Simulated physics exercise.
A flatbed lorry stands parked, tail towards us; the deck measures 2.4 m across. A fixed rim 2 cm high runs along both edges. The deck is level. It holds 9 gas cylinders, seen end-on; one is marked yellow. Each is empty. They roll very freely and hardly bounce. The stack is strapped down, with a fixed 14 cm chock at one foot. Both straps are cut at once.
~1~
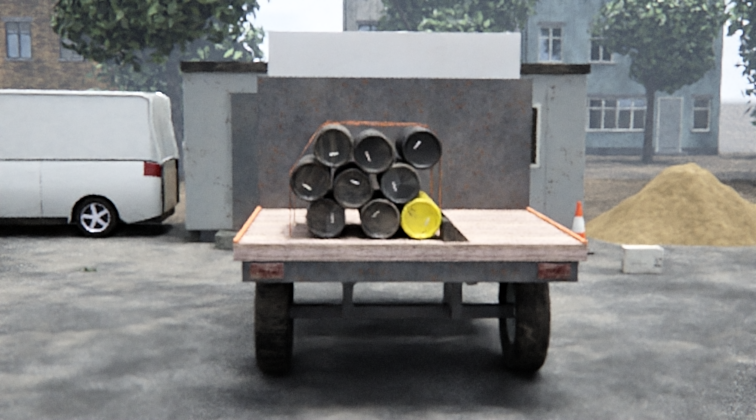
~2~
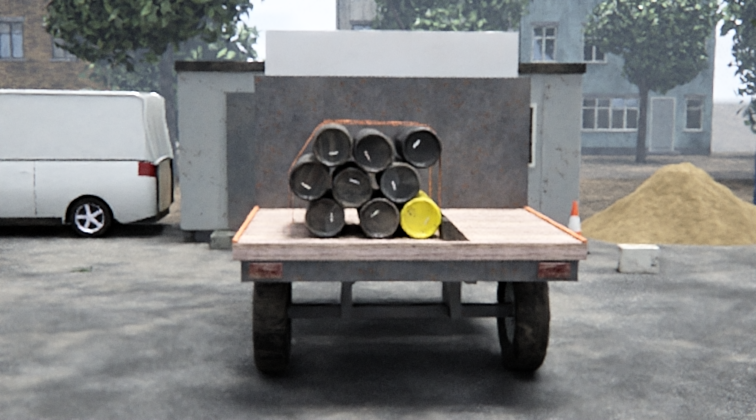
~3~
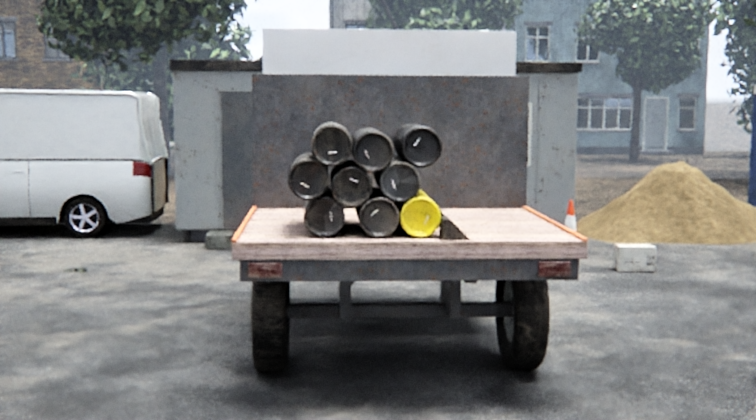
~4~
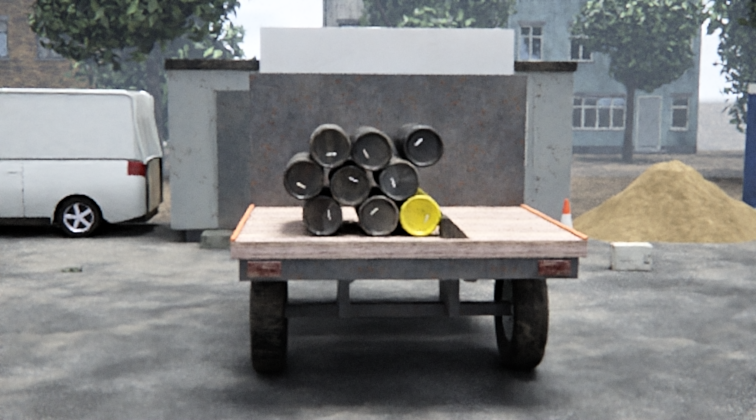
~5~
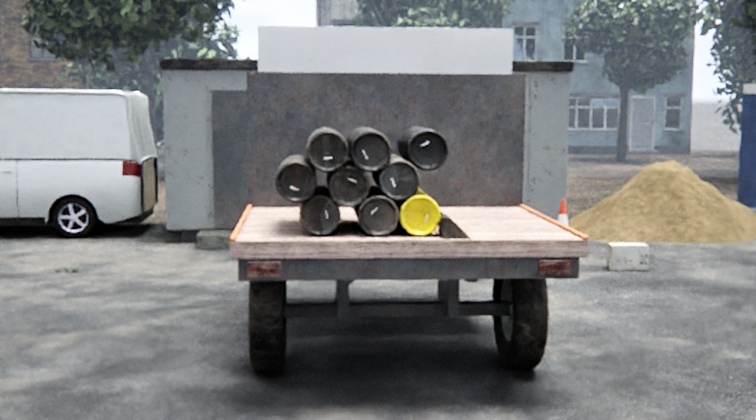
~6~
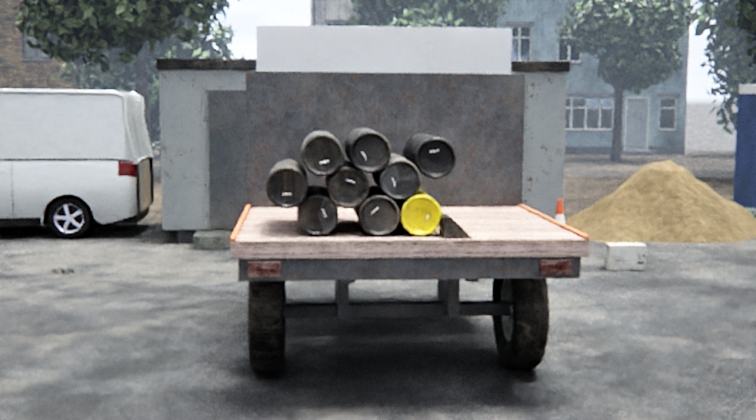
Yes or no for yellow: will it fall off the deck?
The yellow cylinder remains on the deck.
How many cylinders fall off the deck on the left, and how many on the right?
On the left 2, on the right 1.
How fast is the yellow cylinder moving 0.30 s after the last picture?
Near 0.0 m/s.
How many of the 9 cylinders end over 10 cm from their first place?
The count is 6.
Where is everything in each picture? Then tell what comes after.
Yellow at (421, 220); straps tight; chock at (447, 231); the deck is level; 3 of the 9 lie on the deck itself, in the first frame.
Yellow at (421, 219); straps tight, in the second frame.
Yellow at (421, 218); no straps, in the third frame.
Yellow at (421, 216); straps gone, in the fourth frame.
Yellow at (421, 216); no straps, in the fifth frame.
Yellow at (422, 216); straps gone; chock at (448, 227), in the sixth frame.
Then, 0.3 s after the last picture, yellow is on the deck, 110 cm from the right edge; 0 gone from the deck.
At rest (5.1 s after the last picture), yellow is on the deck, 110 cm from the right edge; 3 gone from the deck.
